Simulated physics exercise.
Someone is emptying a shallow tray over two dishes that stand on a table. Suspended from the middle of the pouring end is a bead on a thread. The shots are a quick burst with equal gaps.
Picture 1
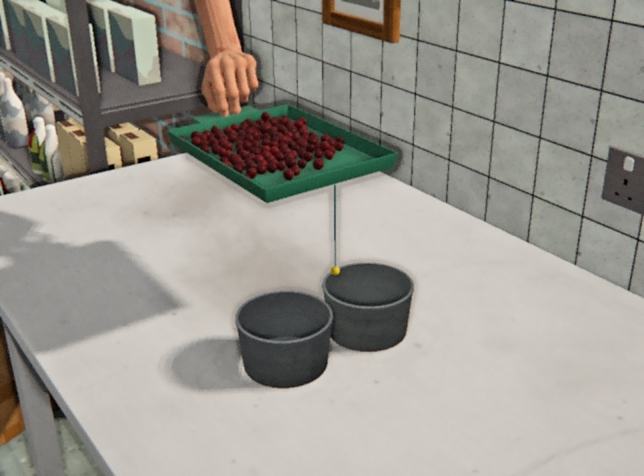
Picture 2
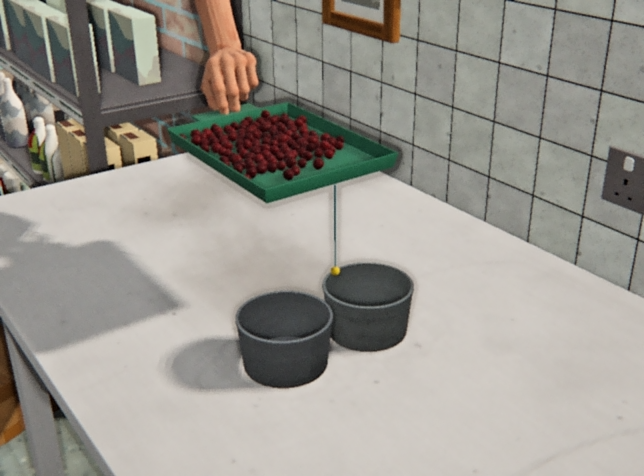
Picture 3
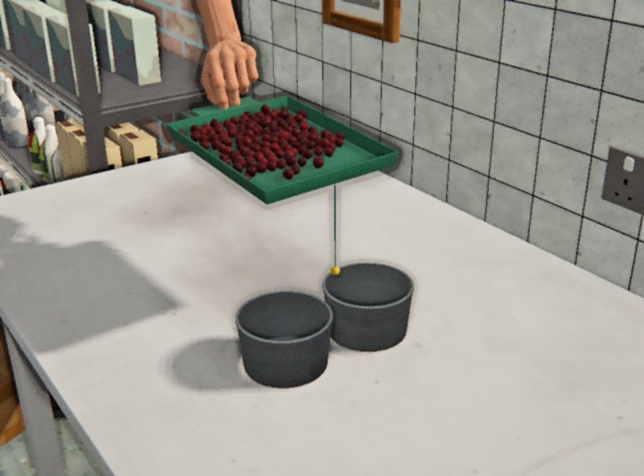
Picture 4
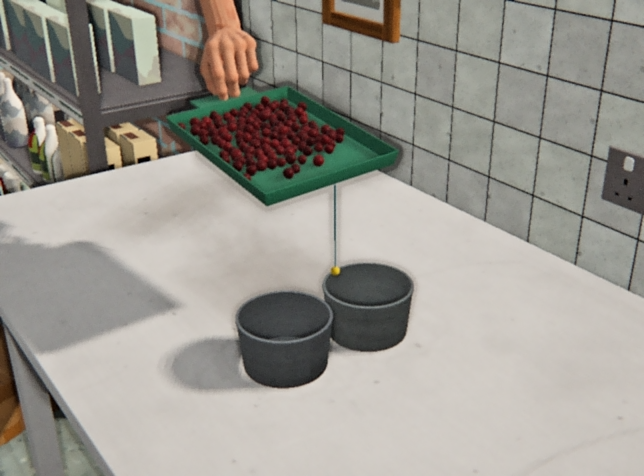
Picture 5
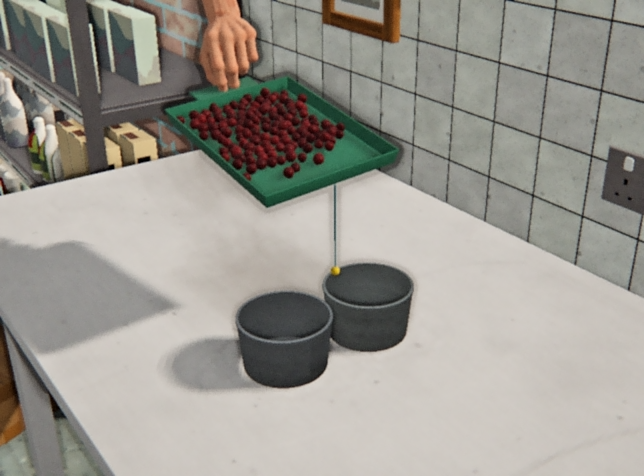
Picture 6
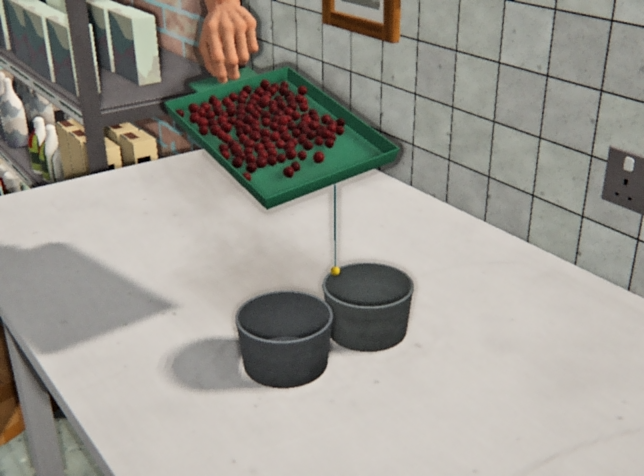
The footage shows a hand at the far end of a green tray of dark red cherries above two dark round dishes on a pale table, gradually raising that end so the tray slants more, while the dishes stay still.
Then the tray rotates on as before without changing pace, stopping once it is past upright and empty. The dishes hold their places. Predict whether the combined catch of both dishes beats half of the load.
The combined catch beats half.
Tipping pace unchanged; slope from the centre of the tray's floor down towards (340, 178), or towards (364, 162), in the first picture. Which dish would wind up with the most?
For the first slope the righthand dish, for the second the righthand dish.
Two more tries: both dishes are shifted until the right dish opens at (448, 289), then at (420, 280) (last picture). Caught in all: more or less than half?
Short of half, then short of half.
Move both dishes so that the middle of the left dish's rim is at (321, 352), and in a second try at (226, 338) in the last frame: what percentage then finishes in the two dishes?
Some 10 percent in the first case, 70 percent in the second.
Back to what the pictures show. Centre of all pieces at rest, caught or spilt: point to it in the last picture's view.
Close to (292, 356) in the last view.
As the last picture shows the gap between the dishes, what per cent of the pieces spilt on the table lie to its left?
Left portion: Around 30 %.
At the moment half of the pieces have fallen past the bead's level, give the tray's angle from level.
Close to 110° of tilt at that moment.
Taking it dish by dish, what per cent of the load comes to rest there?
So the left dish keeps 70 per cent, and the right one keeps 10 per cent.
Soon, tray tipped steeply; nearly all on the tray; a stray few in the left dish.
A while on, tray tipped right over; nearly all on the tray; a stray few in the left dish.
Towards the end, tray tipped past a quarter turn; most in the left dish; a small part in the right dish; about a quarter outside both.
Finally, tray tipped past a quarter turn; most in the left dish; a small part in the right dish; about a quarter outside both.
